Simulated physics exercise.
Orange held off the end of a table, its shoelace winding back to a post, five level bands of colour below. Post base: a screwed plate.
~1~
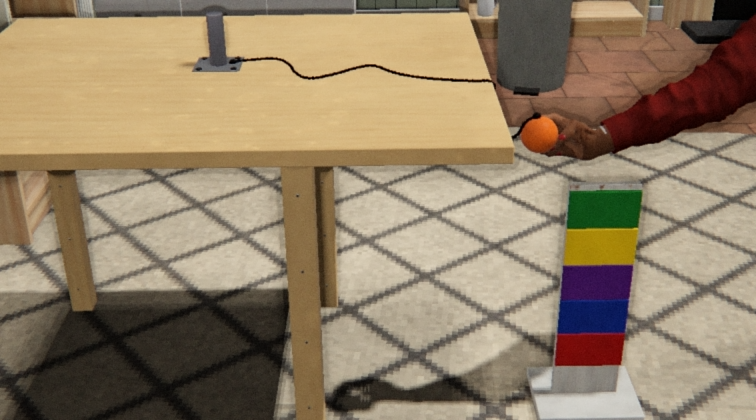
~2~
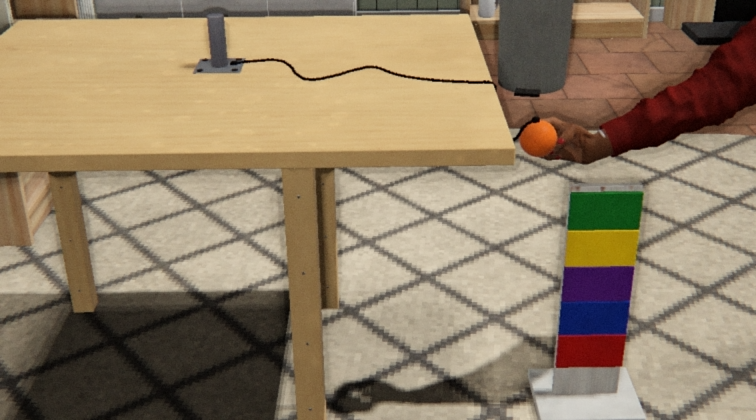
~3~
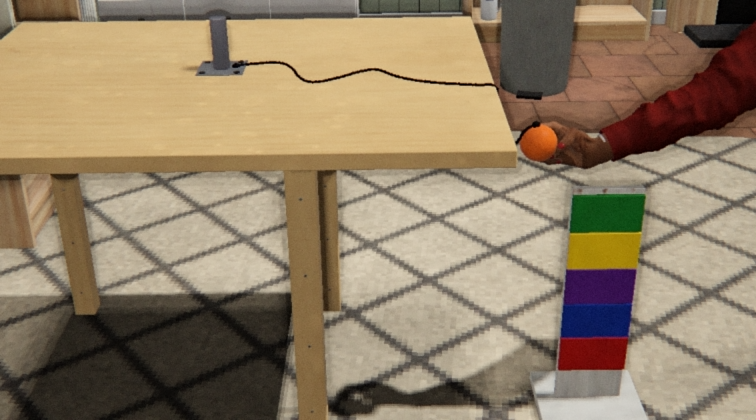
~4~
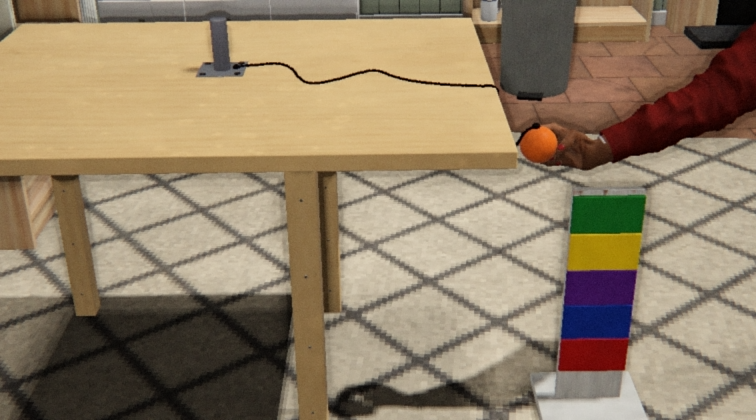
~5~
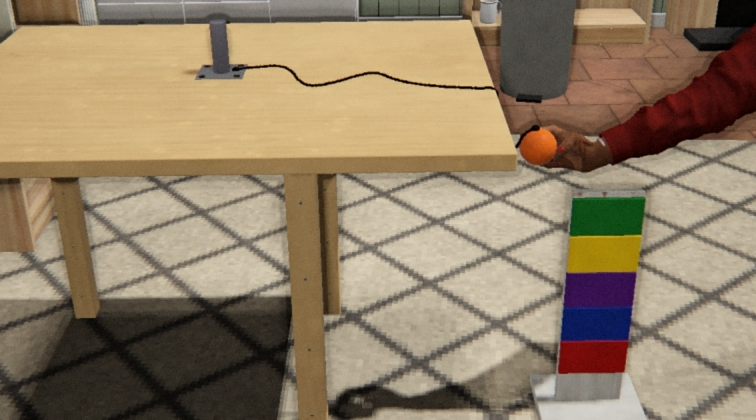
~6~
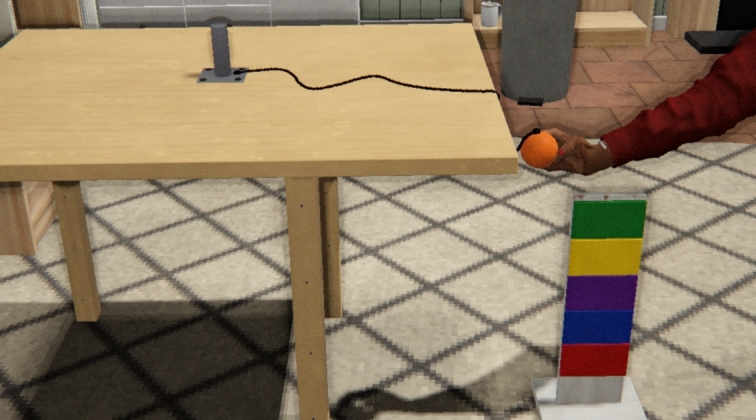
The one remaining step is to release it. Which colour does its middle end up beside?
Yellow.
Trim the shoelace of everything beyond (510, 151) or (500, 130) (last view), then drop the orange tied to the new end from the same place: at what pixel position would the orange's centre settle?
Roughly at (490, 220) the first time and at (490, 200) the second.
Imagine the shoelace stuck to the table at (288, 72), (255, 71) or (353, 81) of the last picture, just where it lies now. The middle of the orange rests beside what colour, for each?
In sequence it's yellow, then yellow, and lastly green.
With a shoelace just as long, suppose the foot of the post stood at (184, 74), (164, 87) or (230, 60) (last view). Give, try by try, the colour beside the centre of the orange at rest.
Result 1: Green. Result 2: Green. Result 3: Yellow.
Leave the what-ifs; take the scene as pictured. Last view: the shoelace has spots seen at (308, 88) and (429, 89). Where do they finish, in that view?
The first moves to (348, 80), the second to (494, 91).
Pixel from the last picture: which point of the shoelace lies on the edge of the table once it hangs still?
Around (429, 89).
Early on, orange near (526, 259); level with yellow.
Midway, orange near (453, 249); level with yellow.
Near the end, orange near (505, 258); level with yellow.
Finally, orange near (494, 259); level with yellow. The shoelace holds its middle at yellow.
